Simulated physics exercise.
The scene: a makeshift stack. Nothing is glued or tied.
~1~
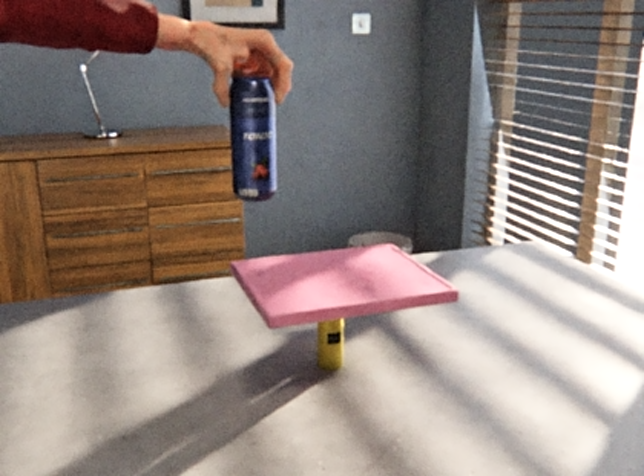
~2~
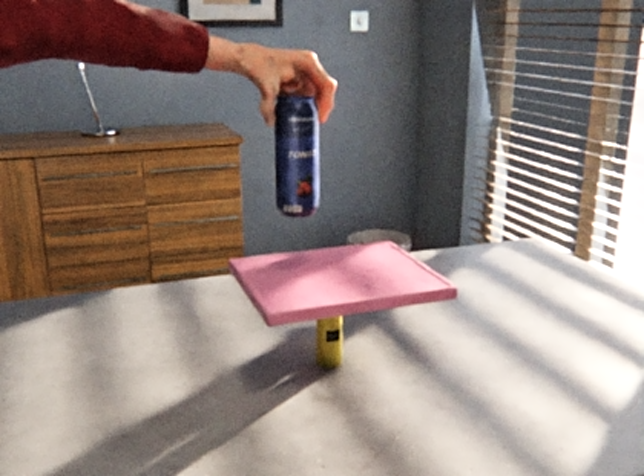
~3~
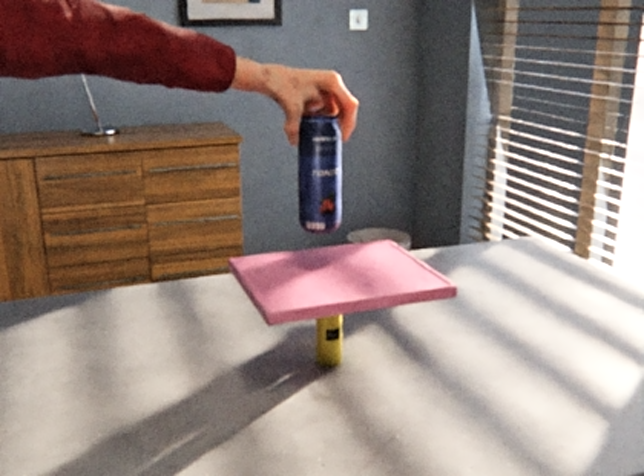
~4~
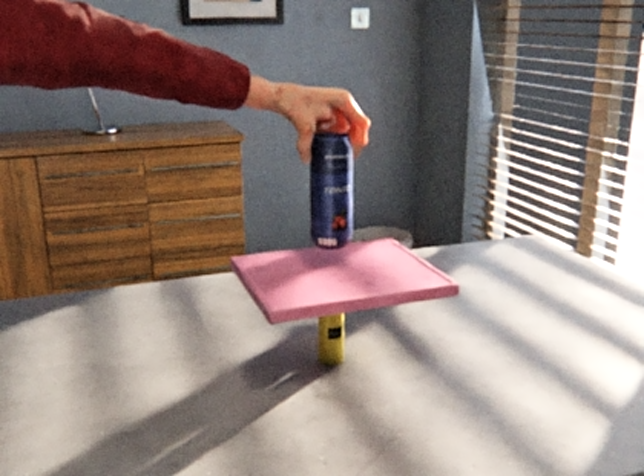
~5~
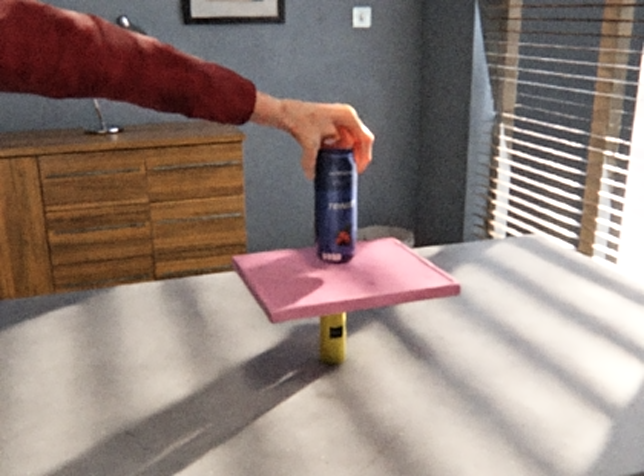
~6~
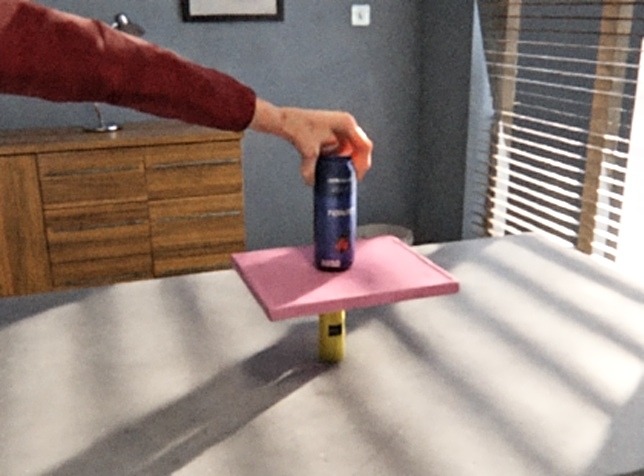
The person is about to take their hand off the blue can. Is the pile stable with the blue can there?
Here the stack stays up.
Then, 0.30 s after the last picture, nothing has stirred.
Then, 1.00 s after the last picture, blue can resting near (335, 215).
At rest, all 3 in place. Seen from the same camera at the end, blue can near (335, 215). The stack keeps its balance.
